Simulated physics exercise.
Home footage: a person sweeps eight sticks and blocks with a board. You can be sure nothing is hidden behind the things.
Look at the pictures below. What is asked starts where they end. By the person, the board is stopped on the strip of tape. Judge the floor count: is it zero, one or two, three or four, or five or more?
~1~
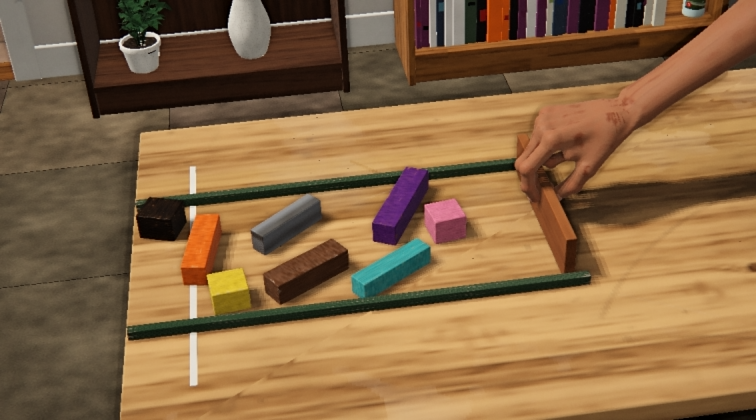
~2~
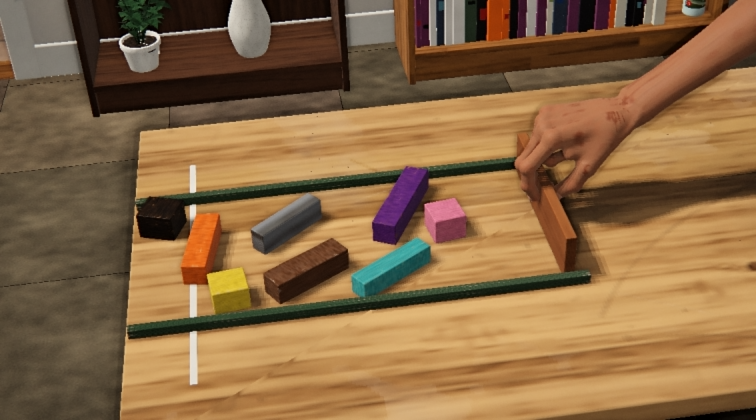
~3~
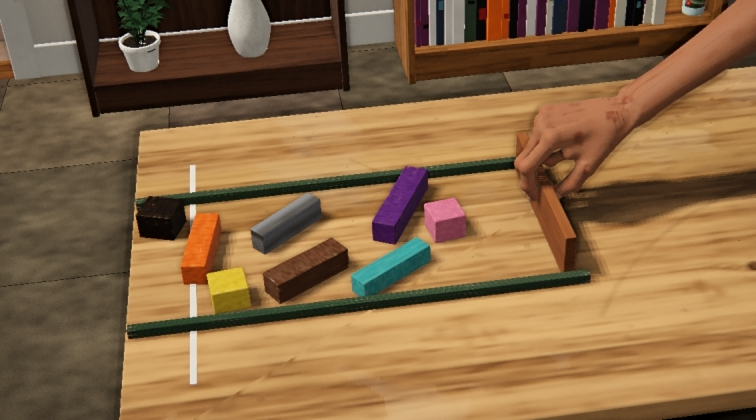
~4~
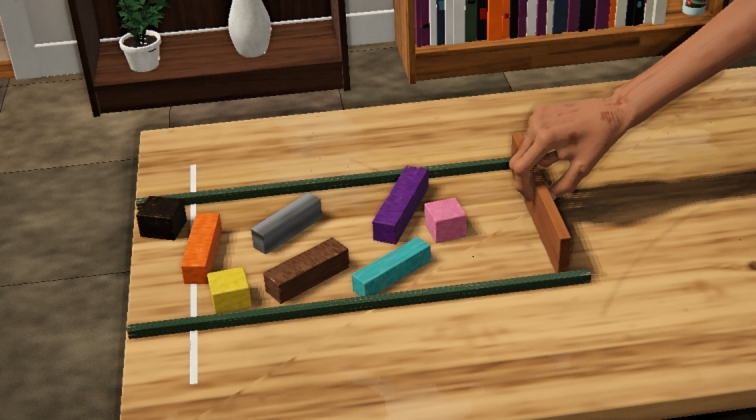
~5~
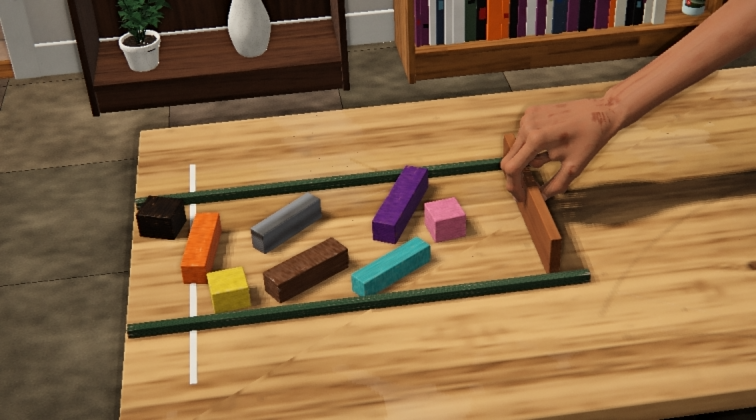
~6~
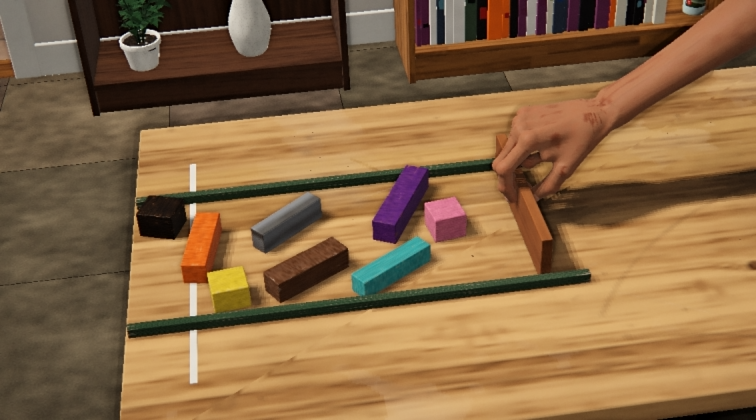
The floor count is three or four.
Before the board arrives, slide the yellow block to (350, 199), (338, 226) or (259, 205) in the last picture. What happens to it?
One place at a time, it keeps its place; then it goes down; then it goes down.
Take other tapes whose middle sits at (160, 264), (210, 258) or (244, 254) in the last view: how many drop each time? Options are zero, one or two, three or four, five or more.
Number fallen at each tape, in order - more than four, three or four, zero.
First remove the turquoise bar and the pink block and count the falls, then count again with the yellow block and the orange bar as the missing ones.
The counts: 1 and 1.
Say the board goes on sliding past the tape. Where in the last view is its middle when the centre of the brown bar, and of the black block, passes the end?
When the brown bar crosses, the middle is near (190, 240); when the black block crosses, near (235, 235).
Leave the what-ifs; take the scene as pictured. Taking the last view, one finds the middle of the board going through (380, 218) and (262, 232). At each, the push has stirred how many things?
The first number is 3, the next one 8.
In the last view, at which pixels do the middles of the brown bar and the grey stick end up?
(132, 288), and the other (133, 230).
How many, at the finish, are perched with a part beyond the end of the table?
I'd say 4 of them.
Soon after, none off yet; black block at rest near (162, 217); orange bar at rest near (202, 247); yellow block at rest near (229, 289).
Then, none off yet; black block at rest near (162, 217); orange bar at rest near (202, 247); yellow block moved a little near (213, 292).
Further on, none off yet; black block moved about its own width near (138, 213); orange bar moved about its own width near (140, 250); yellow block moved well along near (125, 308).
At rest, the number that fall off is three or four; fallen, yellow block, orange bar and black block.
